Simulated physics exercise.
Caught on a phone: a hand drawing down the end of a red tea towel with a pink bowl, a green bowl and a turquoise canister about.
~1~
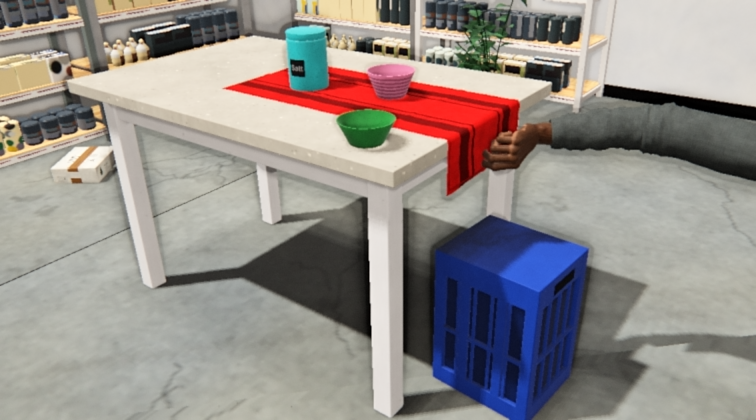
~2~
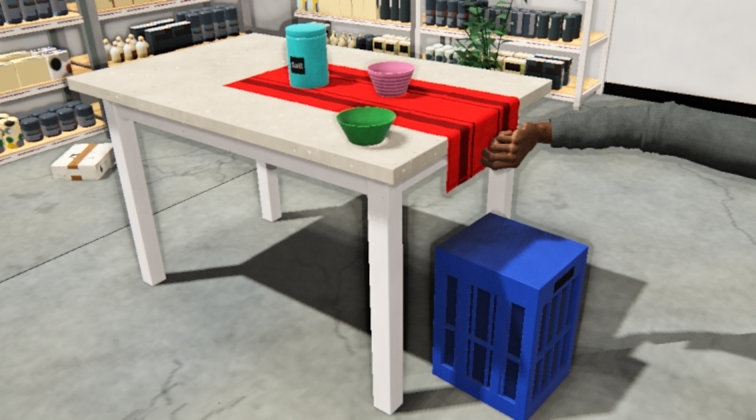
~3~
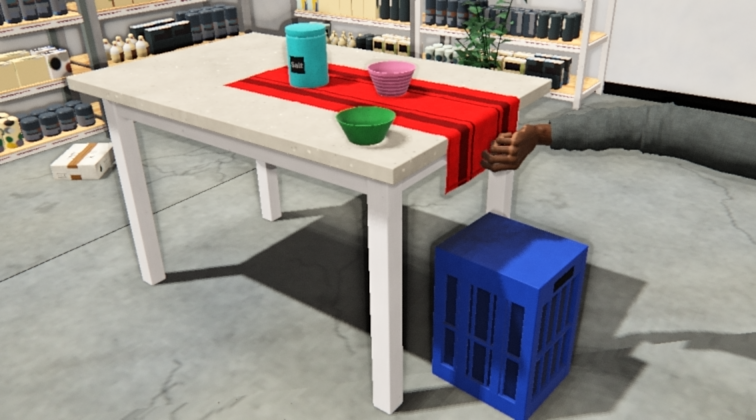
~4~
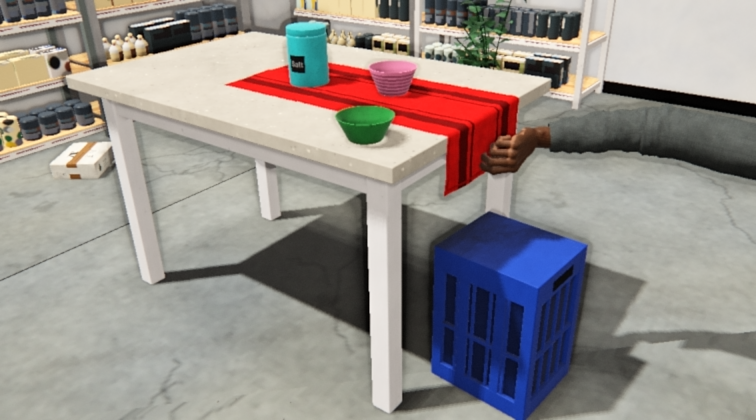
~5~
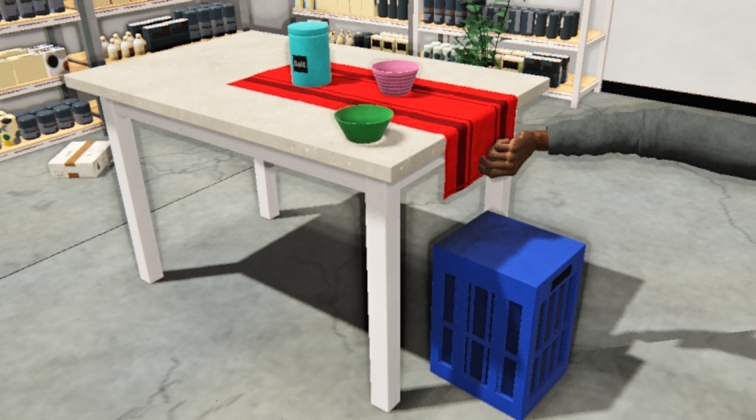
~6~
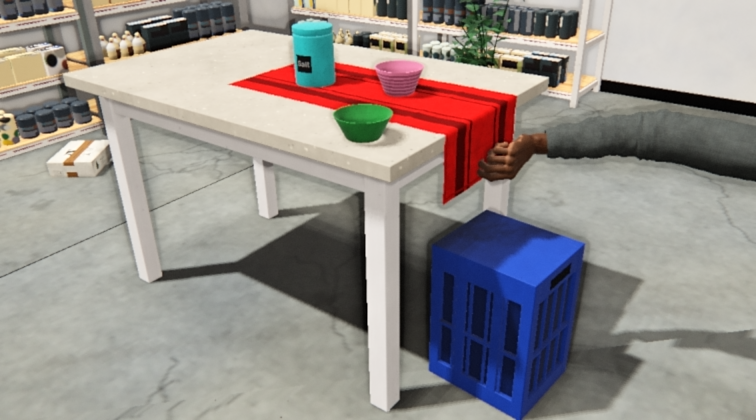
A hand tugged the hanging end of a red striped cloth slightly down over a table's edge, and the pink bowl and turquoise canister shifted a little right while the green bowl barely moved.
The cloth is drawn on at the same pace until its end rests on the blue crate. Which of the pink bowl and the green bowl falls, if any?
The pink bowl keeps clear of the edge and the green bowl stays on the table.
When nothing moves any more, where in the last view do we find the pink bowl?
At about (450, 89).
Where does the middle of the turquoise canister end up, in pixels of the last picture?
It ends at (359, 62).
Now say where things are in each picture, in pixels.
Tea towel end (446, 196); pink bowl (391, 70); green bowl (366, 119); turquoise canister (306, 30); top of the crate (520, 266), in the first picture.
Tea towel end (447, 194), far hem (222, 86); green bowl (366, 116); green bowl stands beside the cloth, in the second picture.
Tea towel end (445, 194); pink bowl (391, 67), in the third picture.
Tea towel end (444, 196), far hem (224, 85); green bowl (365, 115), in the fourth picture.
Tea towel end (443, 200); pink bowl (395, 66), in the fifth picture.
Tea towel end (443, 205), far hem (228, 85); pink bowl (399, 66); green bowl (363, 113); top of the crate (516, 261), in the sixth picture.
Then, 0.44 s later than the last view, hem going down; pink bowl carried along near (423, 84); green bowl as before.
Then, 0.84 s later than the last view, hem on the crate; pink bowl carried along near (447, 89); green bowl as before.
Finally, hem on the crate; pink bowl carried along near (450, 89); green bowl as before. The pink bowl stays on the table and the green bowl remains up there.
